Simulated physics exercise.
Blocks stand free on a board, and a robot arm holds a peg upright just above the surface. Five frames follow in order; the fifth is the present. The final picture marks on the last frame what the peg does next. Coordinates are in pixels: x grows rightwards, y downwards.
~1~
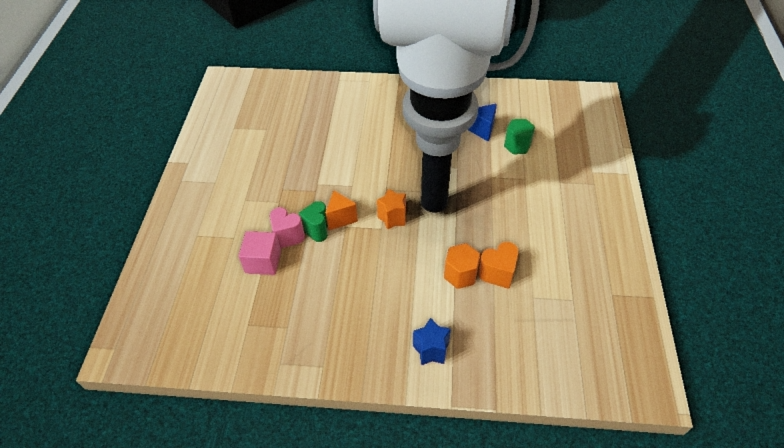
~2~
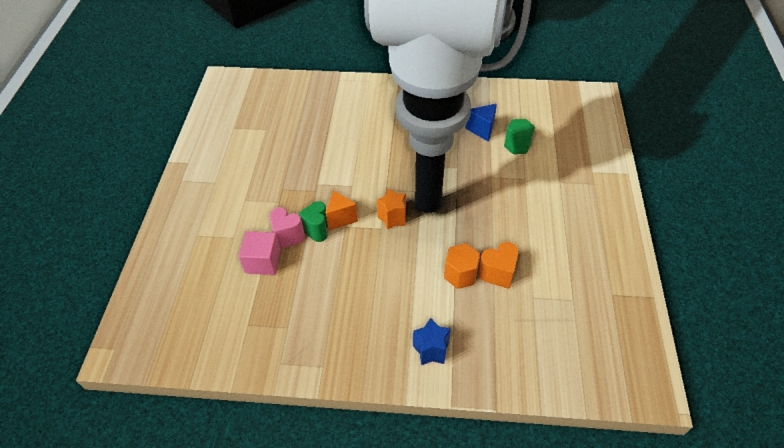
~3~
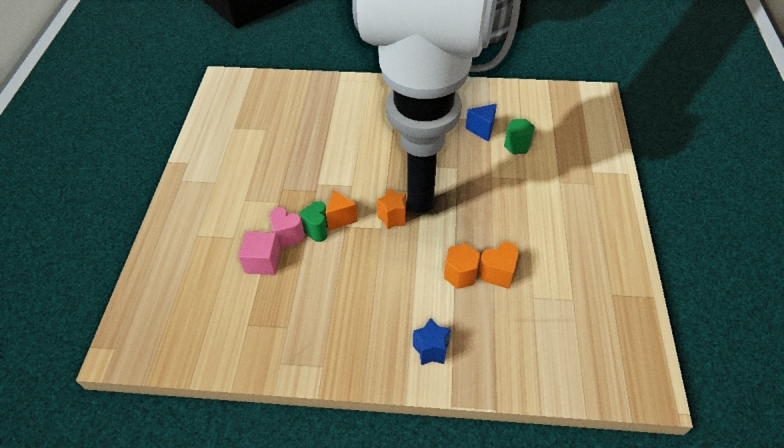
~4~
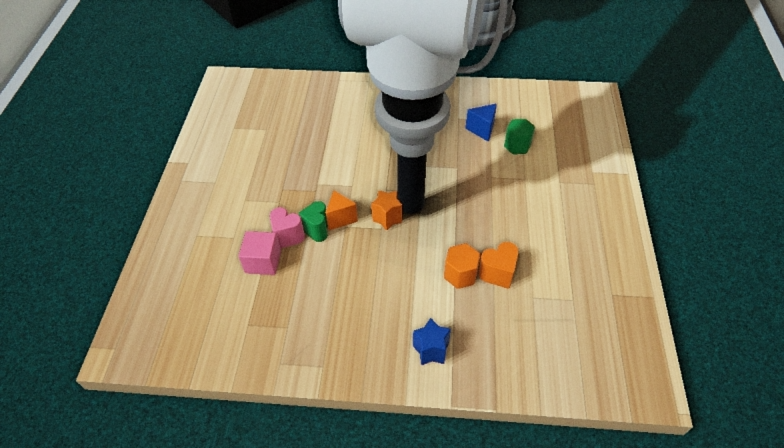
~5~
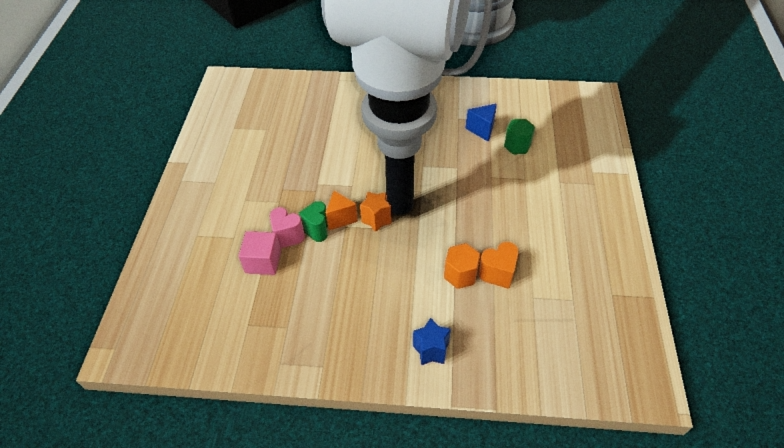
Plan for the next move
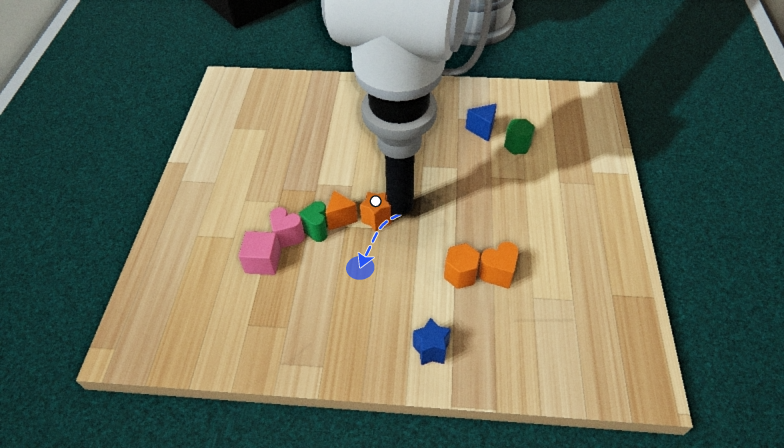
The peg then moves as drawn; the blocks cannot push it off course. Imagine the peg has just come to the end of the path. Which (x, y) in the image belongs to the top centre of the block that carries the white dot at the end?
(349, 212)
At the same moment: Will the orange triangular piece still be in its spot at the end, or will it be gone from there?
That block moves.
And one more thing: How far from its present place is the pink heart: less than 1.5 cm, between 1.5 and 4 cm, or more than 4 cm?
The block shifts less than 1.5 cm.
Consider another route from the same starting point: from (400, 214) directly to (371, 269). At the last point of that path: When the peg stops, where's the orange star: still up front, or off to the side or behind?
The orange star won't stay at the front of the peg.
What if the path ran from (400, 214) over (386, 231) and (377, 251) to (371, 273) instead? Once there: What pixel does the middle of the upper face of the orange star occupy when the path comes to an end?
Its top middle is near (358, 213).
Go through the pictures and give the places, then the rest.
Tip of the peg at (434, 203), middles of tops, pink heart at (283, 219), green heart at (314, 212), orange triangular piece at (339, 202), orange star at (393, 200), in the first frame.
Peg at (428, 203), nothing pushed, in the second frame.
Peg at (420, 203), nothing pushed, in the third frame.
Peg at (411, 204), orange star at (387, 200), in the fourth frame.
Peg at (400, 205), pink heart at (283, 219), green heart at (314, 212), orange triangular piece at (339, 202), orange star at (376, 201), in the fifth frame.
The line goes from (400, 214) via (381, 227) and (370, 247), ending at (360, 268); the dot is on the orange star.
What follows on the original path. Halfway along, peg at (374, 228); pink heart at (276, 219); green heart at (305, 210), turned 10° anticlockwise; orange triangular piece at (328, 200); orange star at (350, 212), turned 35° clockwise.
At the end, peg at (359, 259); pink heart at (276, 219); green heart at (305, 210), turned 10° anticlockwise; orange triangular piece at (328, 200); orange star at (349, 212), turned 40° clockwise.
